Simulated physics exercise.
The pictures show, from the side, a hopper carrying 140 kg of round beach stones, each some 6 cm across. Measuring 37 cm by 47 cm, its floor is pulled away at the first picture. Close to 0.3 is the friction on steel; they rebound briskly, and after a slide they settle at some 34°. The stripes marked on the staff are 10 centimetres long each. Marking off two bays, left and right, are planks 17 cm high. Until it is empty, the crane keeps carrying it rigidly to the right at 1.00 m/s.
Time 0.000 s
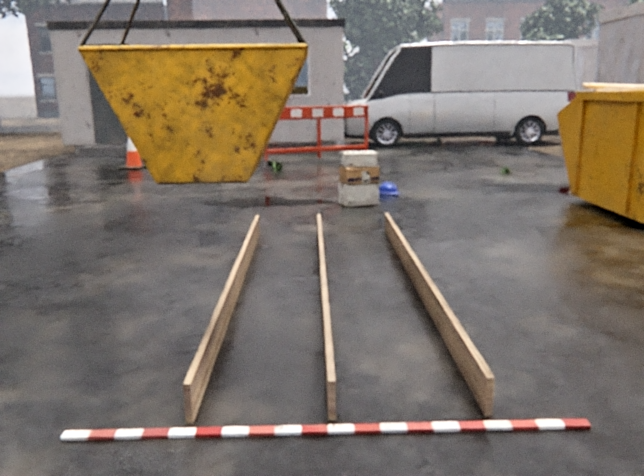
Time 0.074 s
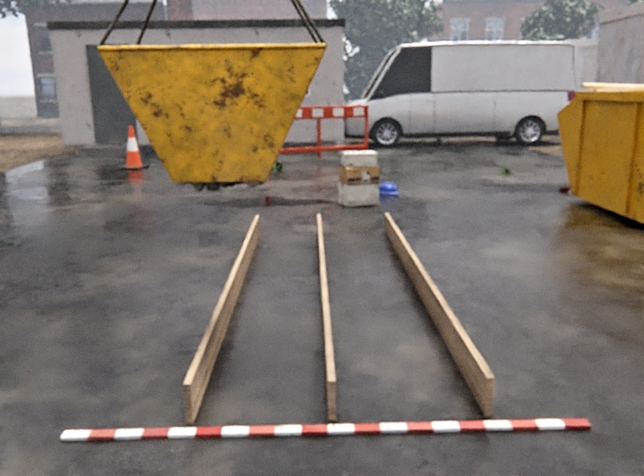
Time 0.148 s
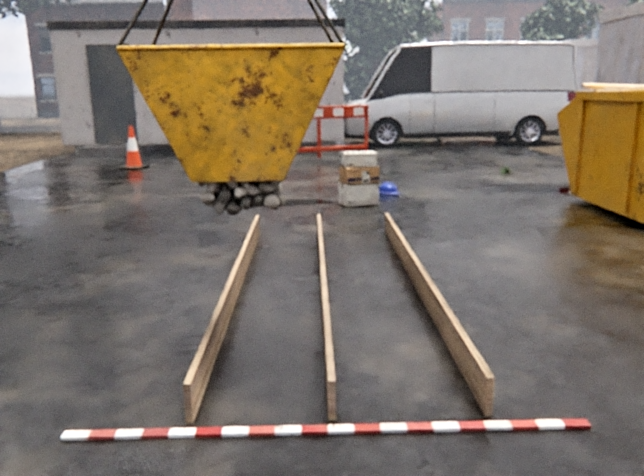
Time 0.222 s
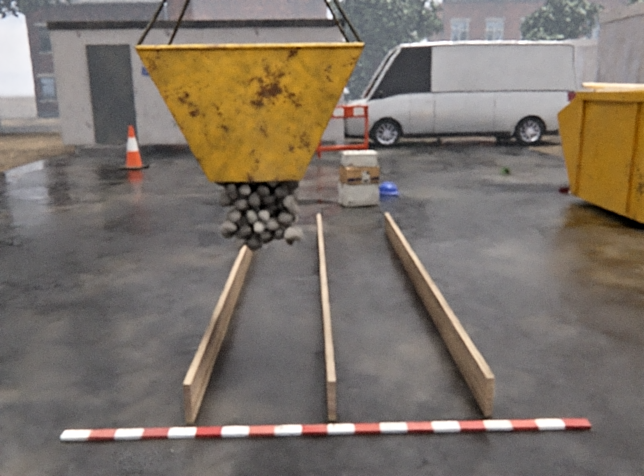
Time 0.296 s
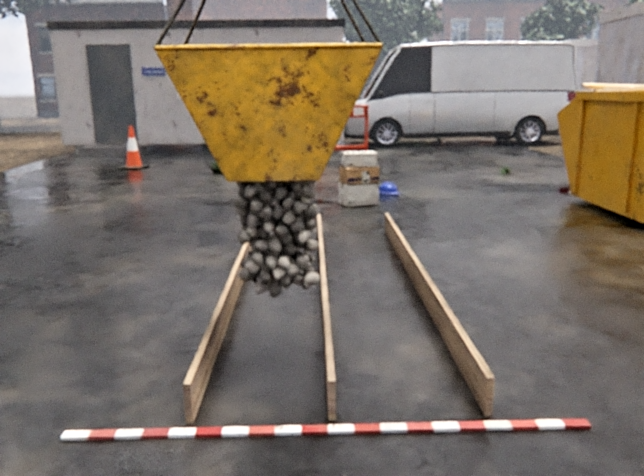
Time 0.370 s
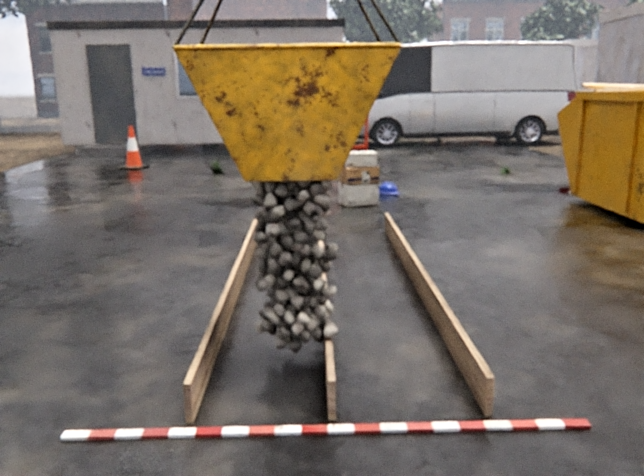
Wet yard with a parked white van, a suspended yellow hopper moving right above wooden planks while releasing rounded grey stones.
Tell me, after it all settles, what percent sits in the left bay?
I'd put it at about 41 percent.
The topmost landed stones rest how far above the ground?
Max stone height at rest approx 18 cm.
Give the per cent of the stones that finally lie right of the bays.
About 0 percent of the load.
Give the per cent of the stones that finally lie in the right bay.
About 60 percent.
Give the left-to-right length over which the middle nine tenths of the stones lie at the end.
Some 100 cm left to right.
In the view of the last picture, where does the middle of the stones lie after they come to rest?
Centre position approx (349, 349).
After 0.7 s, 0 % in the hopper, 41 % falling or lying in the left bay, 59 % falling or lying in the right bay; the stones farthest right are at (436, 348).
After 1.1 s, 0 % in the hopper, 41 % falling or lying in the left bay, 59 % falling or lying in the right bay; the stones farthest right are at (450, 351).
After 1.7 s, 0 % in the hopper, 41 % falling or lying in the left bay, 59 % falling or lying in the right bay; the stones farthest right are at (454, 361).
After 2.6 s, 0 % in the hopper, 41 % falling or lying in the left bay, 59 % falling or lying in the right bay; the stones farthest right are at (454, 361).
After 4.5 s, 0 % in the hopper, 41 % in the left bay, 59 % in the right bay; the stones farthest right are at (454, 361).
